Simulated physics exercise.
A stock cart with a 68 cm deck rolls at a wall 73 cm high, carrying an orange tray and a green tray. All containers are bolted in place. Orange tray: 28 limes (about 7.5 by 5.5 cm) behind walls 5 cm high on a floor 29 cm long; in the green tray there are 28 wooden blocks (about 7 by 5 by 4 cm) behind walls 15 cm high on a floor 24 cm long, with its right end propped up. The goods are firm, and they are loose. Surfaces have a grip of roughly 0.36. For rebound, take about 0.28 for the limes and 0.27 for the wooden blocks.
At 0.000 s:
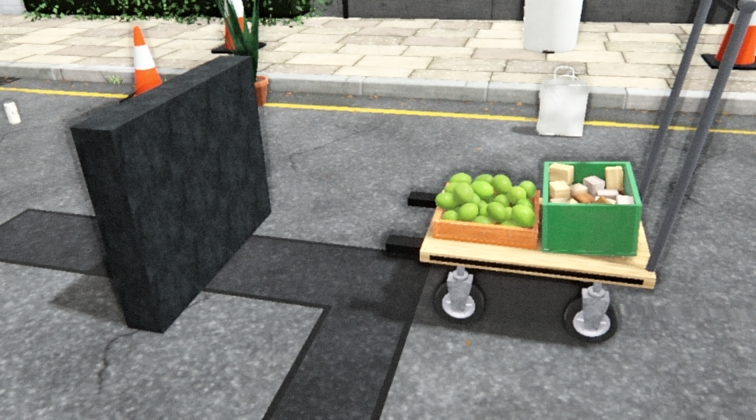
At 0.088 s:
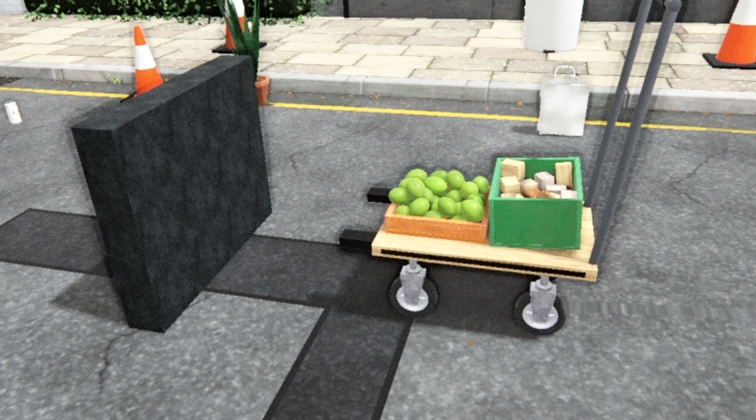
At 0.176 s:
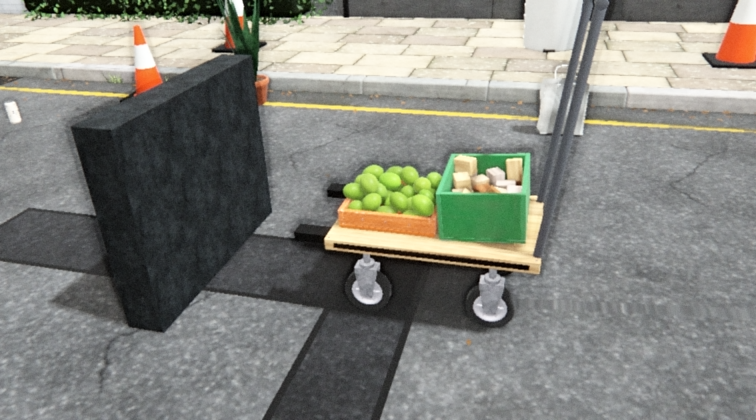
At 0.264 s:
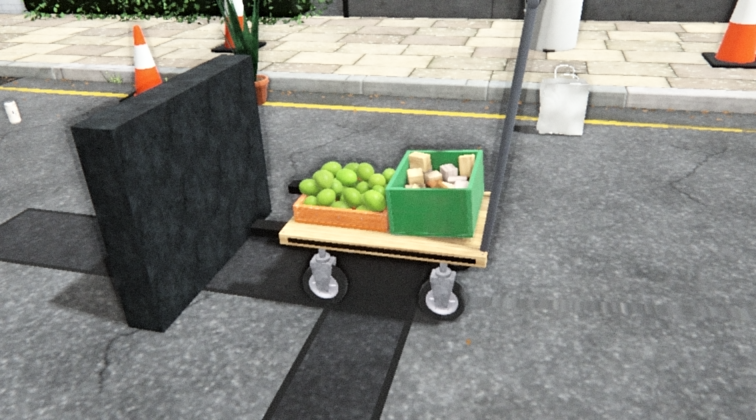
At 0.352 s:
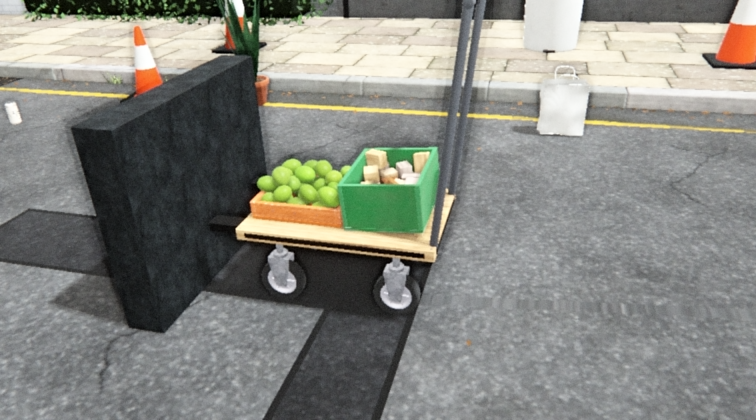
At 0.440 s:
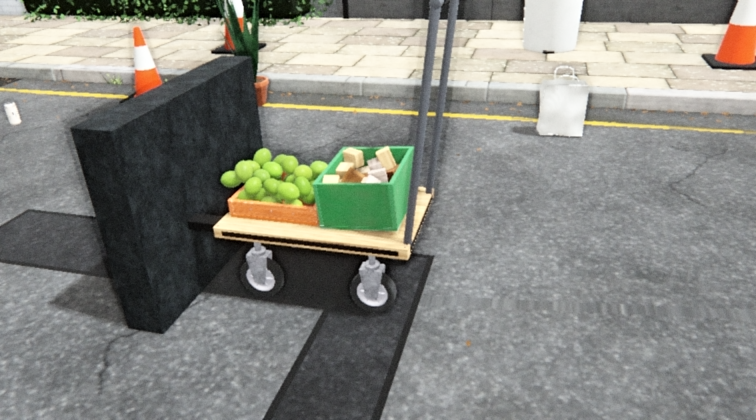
A wooden cart carrying an orange tray of limes and a green tray of wooden blocks rolled left across the street up to a dark wall, and the limes shifted toward the wall.
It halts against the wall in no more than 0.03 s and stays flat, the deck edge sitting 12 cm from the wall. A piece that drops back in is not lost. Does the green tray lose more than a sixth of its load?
No, the loss is below one in six.
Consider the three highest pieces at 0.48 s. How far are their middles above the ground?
I'd guess about 48 cm.
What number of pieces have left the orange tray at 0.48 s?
Orange tray: About 4.
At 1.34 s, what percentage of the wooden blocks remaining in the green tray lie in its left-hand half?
Share in that half: About 70 %.
After 0.48 s, 4 of 28 out of the orange tray and 0 of 28 out of the green tray.
After 0.60 s, 9 of 28 out of the orange tray and 0 of 28 out of the green tray.
After 0.83 s, 9 of 28 out of the orange tray and 0 of 28 out of the green tray.
Final count (at 1.34 s), 10 of 28 out of the orange tray and 0 of 28 out of the green tray. Asked share, 0 of 28, 0 per cent.
